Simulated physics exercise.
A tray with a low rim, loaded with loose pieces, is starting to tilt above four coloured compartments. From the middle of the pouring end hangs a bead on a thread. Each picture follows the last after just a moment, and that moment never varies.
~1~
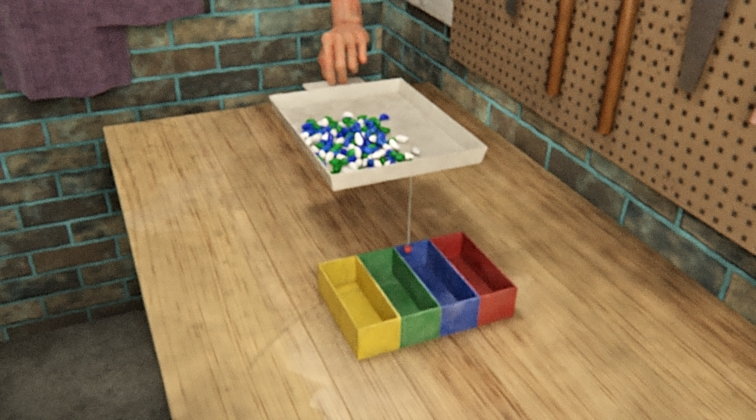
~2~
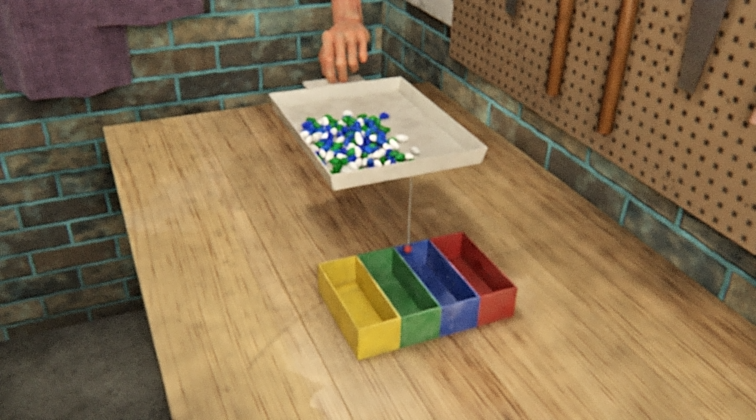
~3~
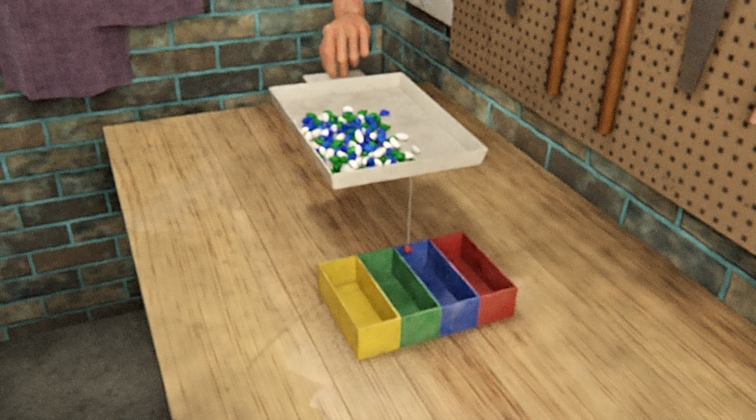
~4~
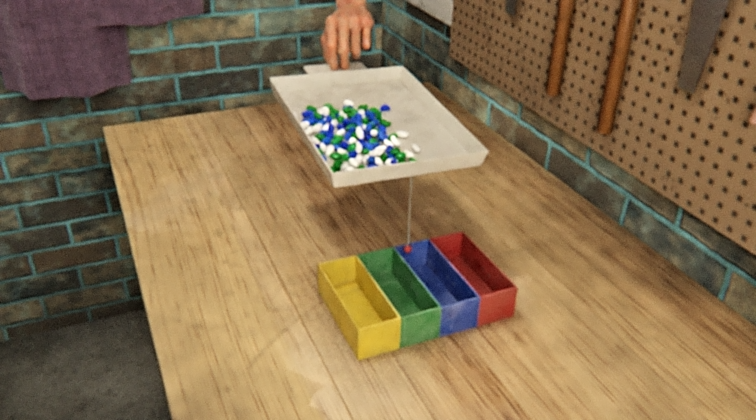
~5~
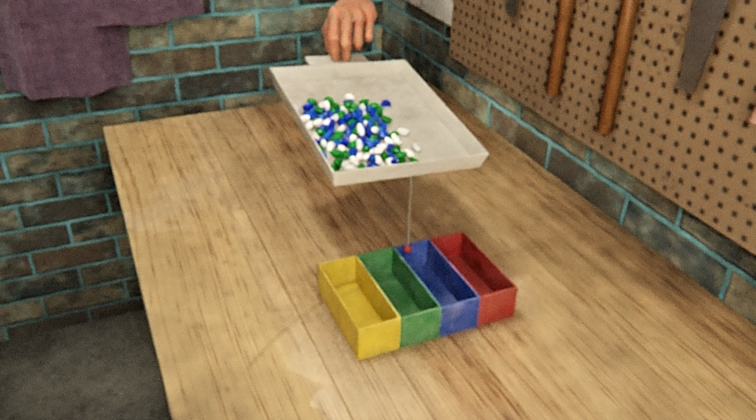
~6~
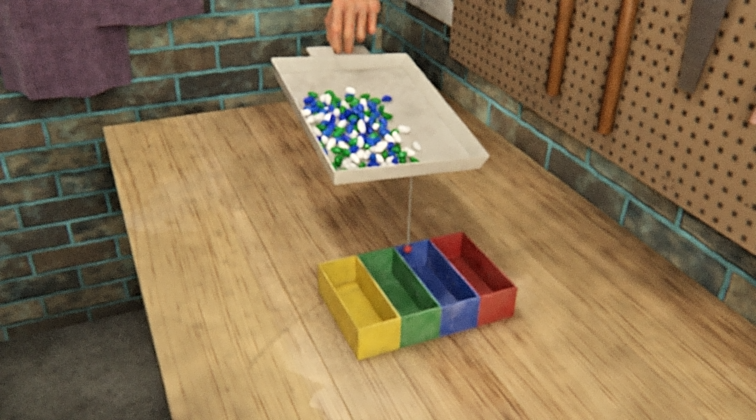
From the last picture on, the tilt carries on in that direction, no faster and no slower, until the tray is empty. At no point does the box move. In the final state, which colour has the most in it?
Most ends up in red.
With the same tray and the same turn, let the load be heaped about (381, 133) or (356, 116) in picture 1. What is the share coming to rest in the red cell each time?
First case: Around 50 %; second case: Around 50 %.
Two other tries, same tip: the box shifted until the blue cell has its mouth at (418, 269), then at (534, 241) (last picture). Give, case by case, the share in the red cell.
I'd expect some 40 percent, and then some 0 percent.
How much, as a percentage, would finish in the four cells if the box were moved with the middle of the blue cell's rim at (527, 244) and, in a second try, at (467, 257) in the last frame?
You'd get 70 per cent first and 90 per cent second.
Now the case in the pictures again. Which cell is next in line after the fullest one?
The answer would be blue.
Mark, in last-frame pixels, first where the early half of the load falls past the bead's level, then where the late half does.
First roughly (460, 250), then roughly (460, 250).
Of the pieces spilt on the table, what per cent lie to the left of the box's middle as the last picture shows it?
Share on the left: Near 0 %.
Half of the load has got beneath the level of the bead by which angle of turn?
Around 110° at that moment.
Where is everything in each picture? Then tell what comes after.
In the first frame, corners of the pouring end at (334, 173) and (482, 146), level; middle of the load at (354, 144), jelly beans; bead on its thread at (408, 249); yellow cell at (379, 336); green cell at (420, 325); blue cell at (460, 314); red cell at (497, 304).
In the second frame, corners of the pouring end at (334, 173) and (482, 147), level; middle of the load at (354, 143).
In the third frame, corners of the pouring end at (334, 172) and (483, 148), tipped barely, lowest at the right corner; middle of the load at (354, 140).
In the fourth frame, corners of the pouring end at (335, 171) and (483, 150), tipped a little, lowest at the right corner; middle of the load at (355, 136).
In the fifth frame, corners of the pouring end at (336, 170) and (484, 152), tipped a little, lowest at the right corner; middle of the load at (355, 133).
In the sixth frame, corners of the pouring end at (337, 169) and (484, 154), tipped a little, lowest at the right corner; middle of the load at (356, 129); yellow cell at (379, 336); green cell at (420, 325); blue cell at (460, 314); red cell at (497, 304).
Soon, tray tipped steeply; nearly all on the tray; a stray few falling or outside the box.
A while on, tray tipped right over; most on the tray; a small part in the blue cell; a stray few in the red cell; a small part falling or outside the box.
Towards the end, tray tipped past a quarter turn; about half in the red cell; about a quarter in the blue cell; a small part in the green cell; a stray few in the yellow cell; about a quarter falling or outside the box.
Finally, tray tipped past a quarter turn; about half in the red cell; about a quarter in the blue cell; a small part in the green cell; a stray few in the yellow cell; about a quarter outside the box.
